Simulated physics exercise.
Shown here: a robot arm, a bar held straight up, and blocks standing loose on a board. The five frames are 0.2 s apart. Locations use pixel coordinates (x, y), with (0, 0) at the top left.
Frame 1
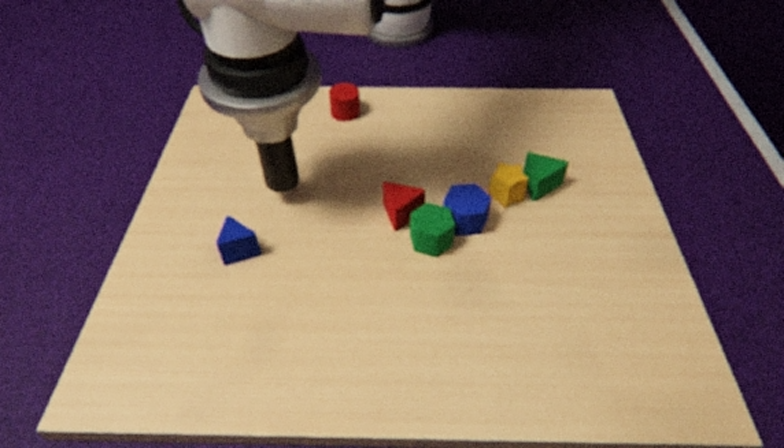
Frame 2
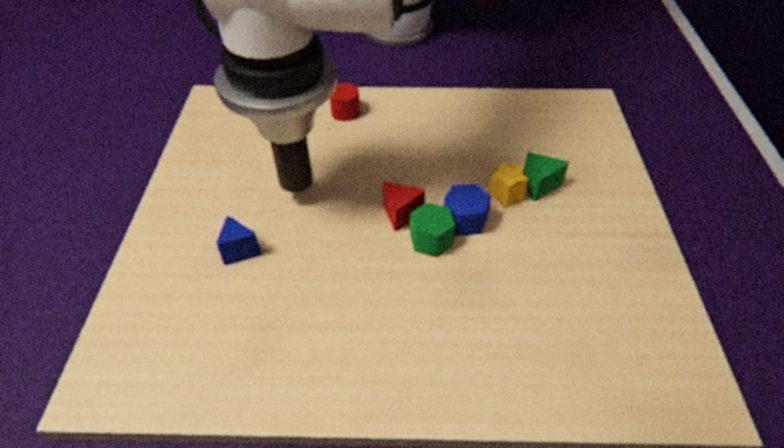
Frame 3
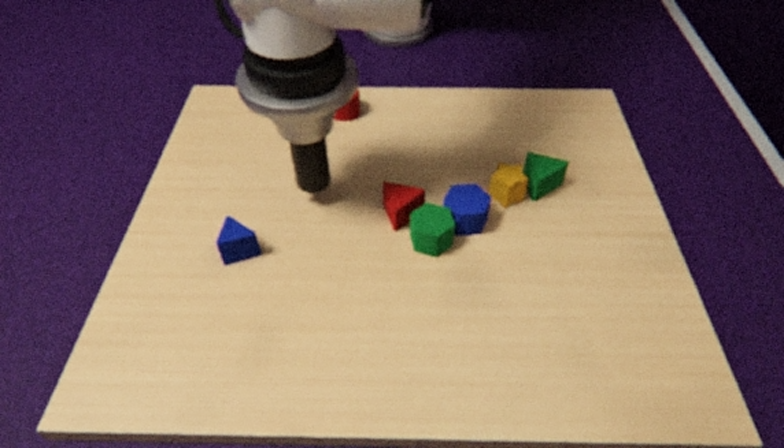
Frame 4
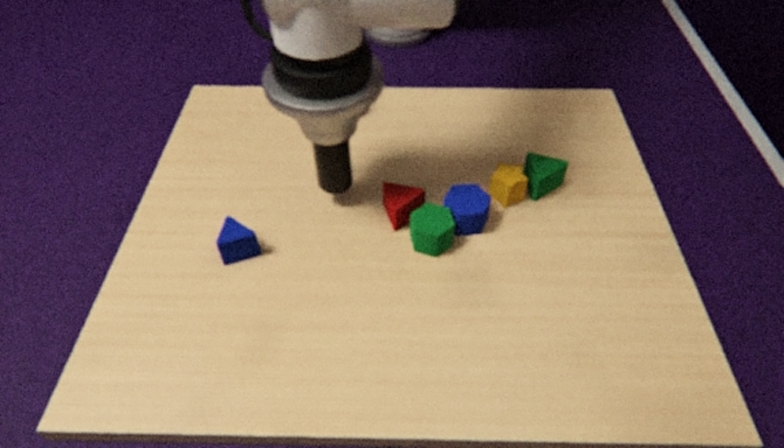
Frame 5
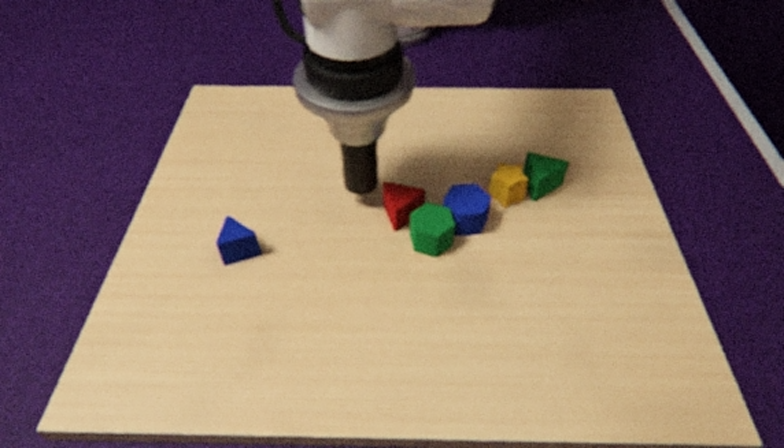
At the start, a robot arm holds a dark upright bar over a wooden board, between a blue three-sided block and a cluster of colourful blocks. The arm moves the bar steadily right, passing in front of the red round block, until it is close beside the red three-sided block. None of the blocks move.
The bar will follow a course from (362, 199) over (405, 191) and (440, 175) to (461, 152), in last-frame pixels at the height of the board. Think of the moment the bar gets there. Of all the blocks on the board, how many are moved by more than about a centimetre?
The push moves one block more than 1 cm.
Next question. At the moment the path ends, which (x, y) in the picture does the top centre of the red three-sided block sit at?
The answer is (424, 190).
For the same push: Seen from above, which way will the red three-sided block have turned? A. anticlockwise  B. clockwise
My answer is option B.
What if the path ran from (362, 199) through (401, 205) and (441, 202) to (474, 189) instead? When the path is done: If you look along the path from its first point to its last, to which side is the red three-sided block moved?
My answer: Right.
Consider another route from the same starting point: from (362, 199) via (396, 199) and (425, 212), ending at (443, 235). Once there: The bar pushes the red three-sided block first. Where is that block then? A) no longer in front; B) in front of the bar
The correct letter is B.
The first path, step by step. One third of the way, bar (406, 176); red three-sided block (421, 192), turned 55° clockwise; green hexagonal block (435, 221).
Two thirds of the way, bar (441, 158); red three-sided block (424, 190), turned 70° clockwise; green hexagonal block (435, 221).
At the end, bar (463, 136); red three-sided block (424, 190), turned 70° clockwise; green hexagonal block (435, 221); blue hexagonal block still.
